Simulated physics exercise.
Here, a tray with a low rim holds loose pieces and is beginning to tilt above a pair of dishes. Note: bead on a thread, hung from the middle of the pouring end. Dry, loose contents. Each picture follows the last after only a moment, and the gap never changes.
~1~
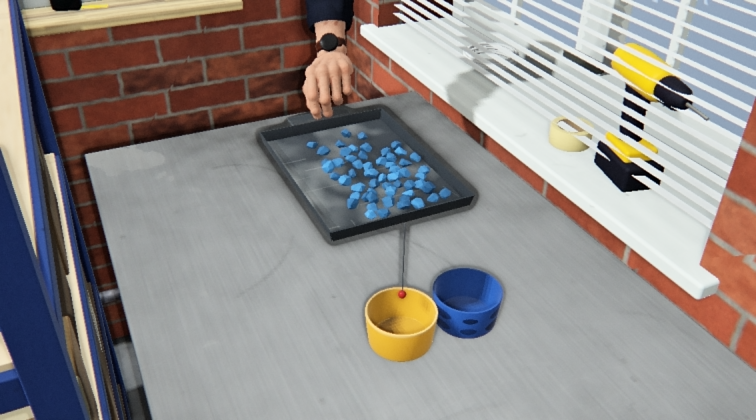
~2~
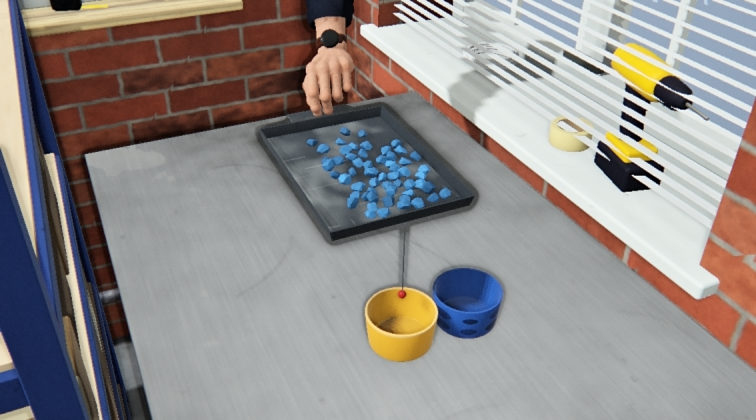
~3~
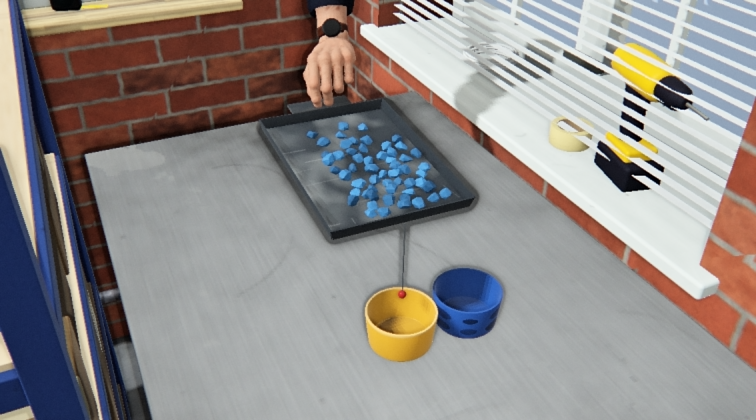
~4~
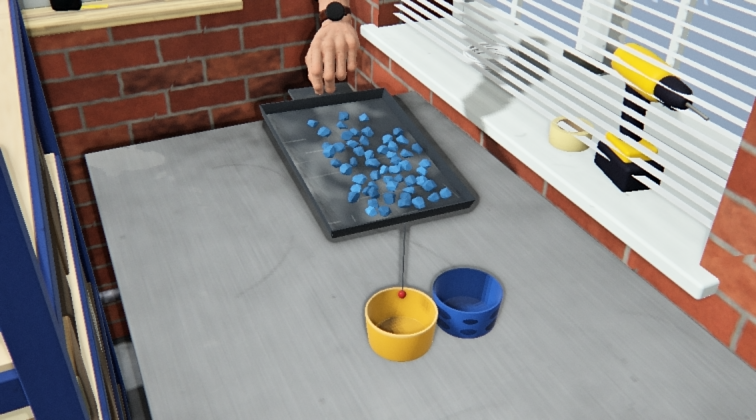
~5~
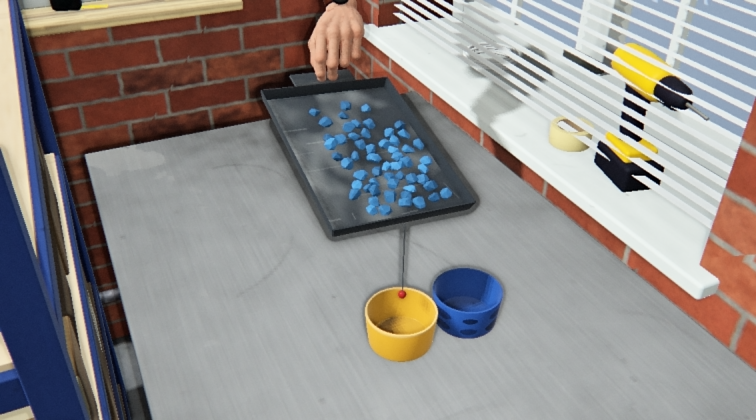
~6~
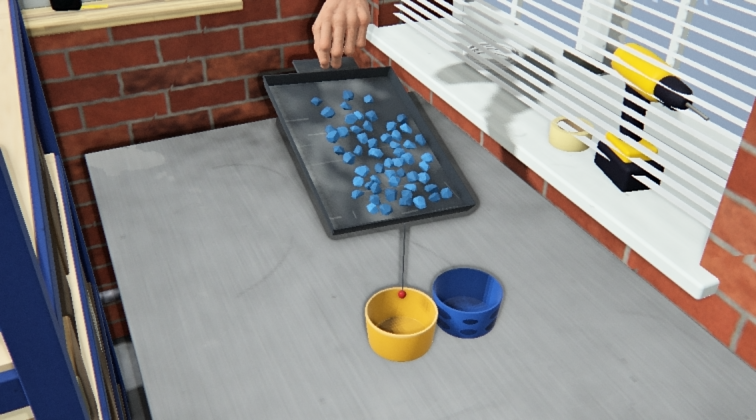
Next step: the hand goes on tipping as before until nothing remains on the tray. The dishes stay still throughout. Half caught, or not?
The load mostly goes into the dishes.
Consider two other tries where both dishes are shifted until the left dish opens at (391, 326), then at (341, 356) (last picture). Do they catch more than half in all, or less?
Try 1: In excess of half; try 2: Not up to half.
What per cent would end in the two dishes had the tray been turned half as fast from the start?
It would be some 80 in a hundred.
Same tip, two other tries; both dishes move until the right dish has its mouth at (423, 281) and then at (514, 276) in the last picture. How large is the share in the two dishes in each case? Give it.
You'd end up with around 0 per cent and then around 70 per cent.
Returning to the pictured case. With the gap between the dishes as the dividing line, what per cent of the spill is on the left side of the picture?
Share to the left: Near 30 per cent.
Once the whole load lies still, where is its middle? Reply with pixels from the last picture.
(462, 321).
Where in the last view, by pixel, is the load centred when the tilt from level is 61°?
In the last view the centre sits at roughly (431, 188).
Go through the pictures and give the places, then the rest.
In the first frame, corners of the pouring end at (332, 230) and (470, 194), level; middle of the load at (382, 178), aquarium stones; left dish at (417, 345); right dish at (485, 323); bead on its thread at (402, 294).
In the second frame, corners of the pouring end at (332, 230) and (470, 195), level; middle of the load at (383, 177).
In the third frame, corners of the pouring end at (333, 229) and (471, 196), tipped barely, lowest at the right corner; middle of the load at (383, 174).
In the fourth frame, corners of the pouring end at (334, 228) and (471, 198), tipped a little, lowest at the right corner; middle of the load at (384, 170).
In the fifth frame, corners of the pouring end at (335, 227) and (472, 200), tipped a little, lowest at the right corner; middle of the load at (374, 158).
In the sixth frame, corners of the pouring end at (336, 227) and (472, 202), tipped clearly, lowest at the right corner; middle of the load at (376, 153), a stray few on the move; left dish at (417, 345); right dish at (485, 323).
Soon after the last picture, tray tipped steeply; all on the tray.
A little later, tray tipped right over; about two thirds on the tray; a stray few in the left dish; a small part in the right dish; a stray few outside both; about a quarter in the air.
Later still, tray tipped past a quarter turn; a small part in the left dish; about half in the right dish; about a quarter outside both.
At rest, tray tipped past a quarter turn; a small part in the left dish; about half in the right dish; about a quarter outside both.
